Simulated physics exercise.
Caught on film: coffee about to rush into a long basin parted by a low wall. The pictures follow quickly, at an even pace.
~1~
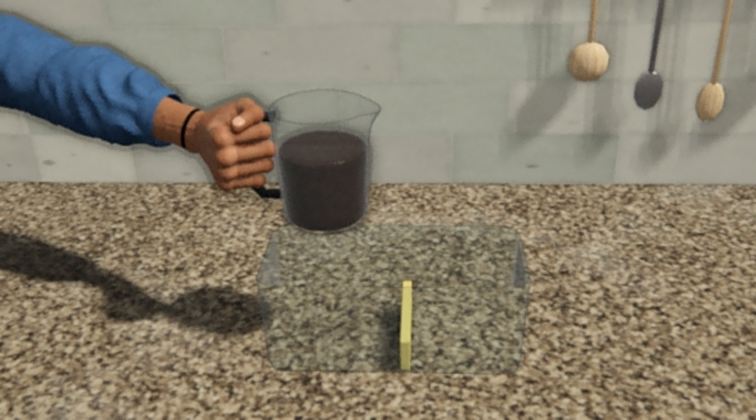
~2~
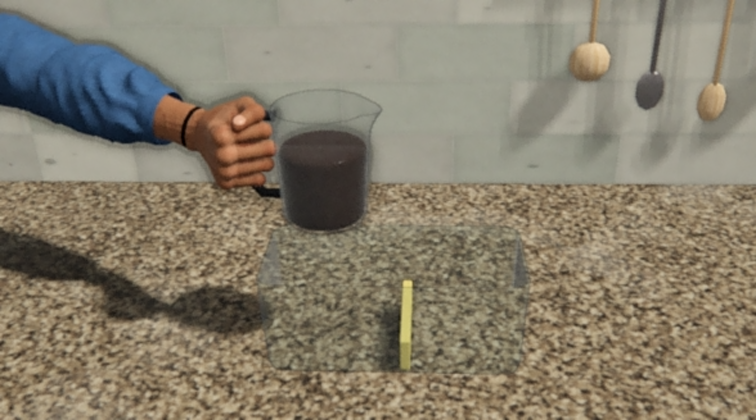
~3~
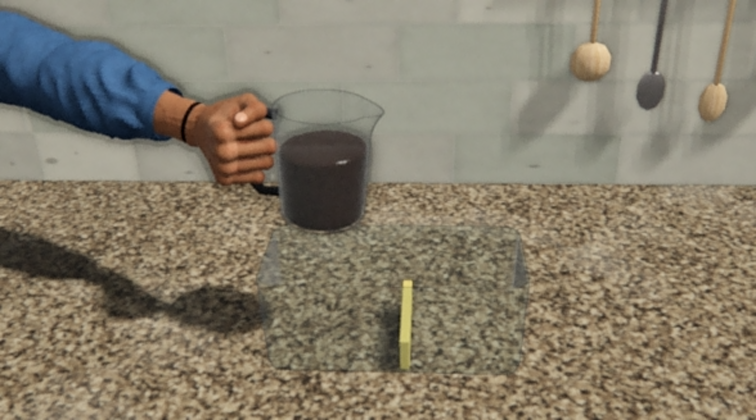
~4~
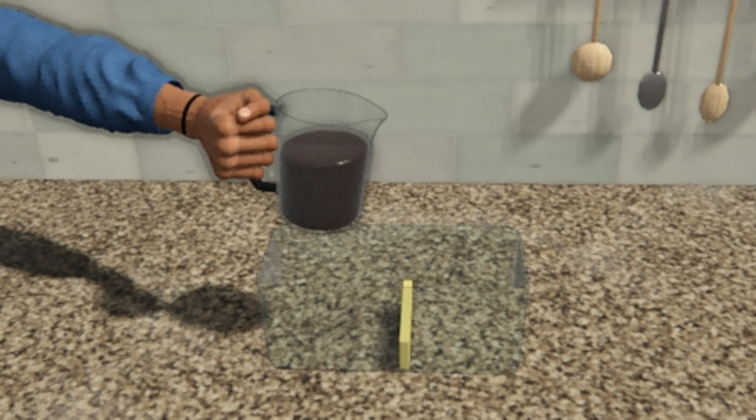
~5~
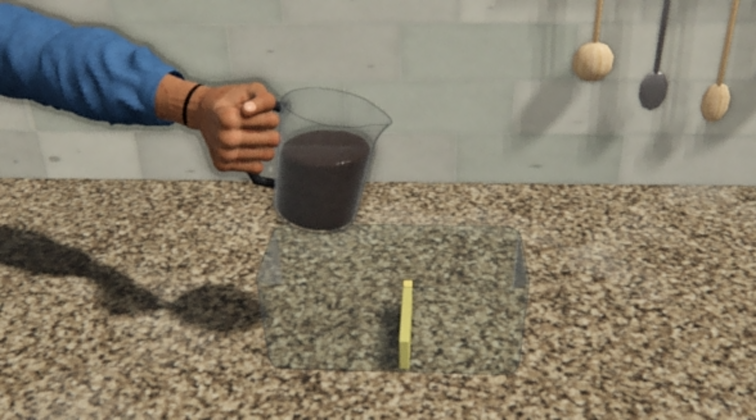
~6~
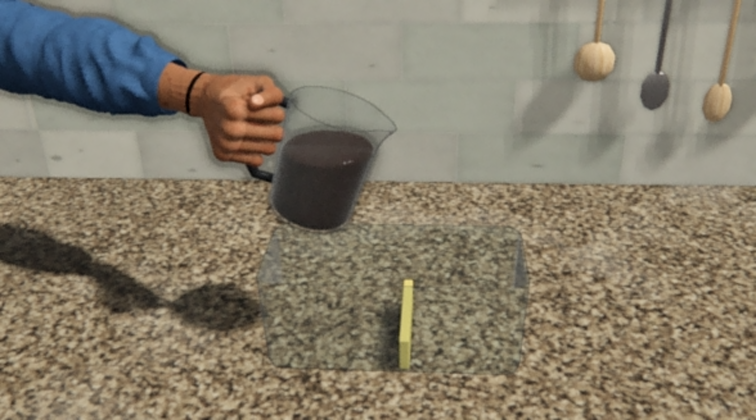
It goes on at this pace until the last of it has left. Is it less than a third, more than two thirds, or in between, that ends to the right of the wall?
The share right of the wall is over two thirds.
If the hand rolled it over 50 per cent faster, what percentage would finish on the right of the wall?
Roughly 90 in a hundred.
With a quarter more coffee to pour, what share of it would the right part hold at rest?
Near 90 %.
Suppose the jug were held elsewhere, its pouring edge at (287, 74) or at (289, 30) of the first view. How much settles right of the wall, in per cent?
Roughly 5 per cent, and 5 per cent.
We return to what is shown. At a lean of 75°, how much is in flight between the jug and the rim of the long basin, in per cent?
It comes to 10 per cent or so.
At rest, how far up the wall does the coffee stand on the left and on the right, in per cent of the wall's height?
Left about 0, right about 80.
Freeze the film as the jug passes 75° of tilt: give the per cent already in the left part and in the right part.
Near 0 on the left, 0 on the right.
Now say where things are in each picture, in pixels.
It leans 0°; its right rim is at (381, 108); the coffee meets the walls at (279, 145) and (366, 145); the long basin's rim runs from (266, 255) to (524, 257); the wall's top is at (406, 311), in the first frame.
It leans 1°; its right rim is at (382, 109); the coffee meets the walls at (280, 144) and (367, 145), in the second frame.
It leans 3°; its right rim is at (384, 111); the coffee meets the walls at (280, 145) and (368, 145), in the third frame.
It leans 7°; its right rim is at (388, 115); the coffee meets the walls at (281, 145) and (369, 145), in the fourth frame.
It leans 12°; its right rim is at (392, 121); the coffee meets the walls at (282, 146) and (371, 145), in the fifth frame.
It leans 18°; its right rim is at (397, 128); the coffee meets the walls at (282, 148) and (374, 146), in the sixth frame.
A moment on, the jug is tipped on its side and 88 per cent is still to pour, 0 is left of the wall and 1 right of it.
Next, the jug is tipped right over and 25 per cent is still to pour, 2 is left of the wall and 59 right of it.
Then the jug is tipped right over and 0 per cent is still to pour, 8 is left of the wall and 90 right of it.
Later the jug is tipped right over and 0 per cent is still to pour, 7 is left of the wall and 91 right of it.
In the end 7 per cent lies left of the wall, 91 right of it and 1 outside.
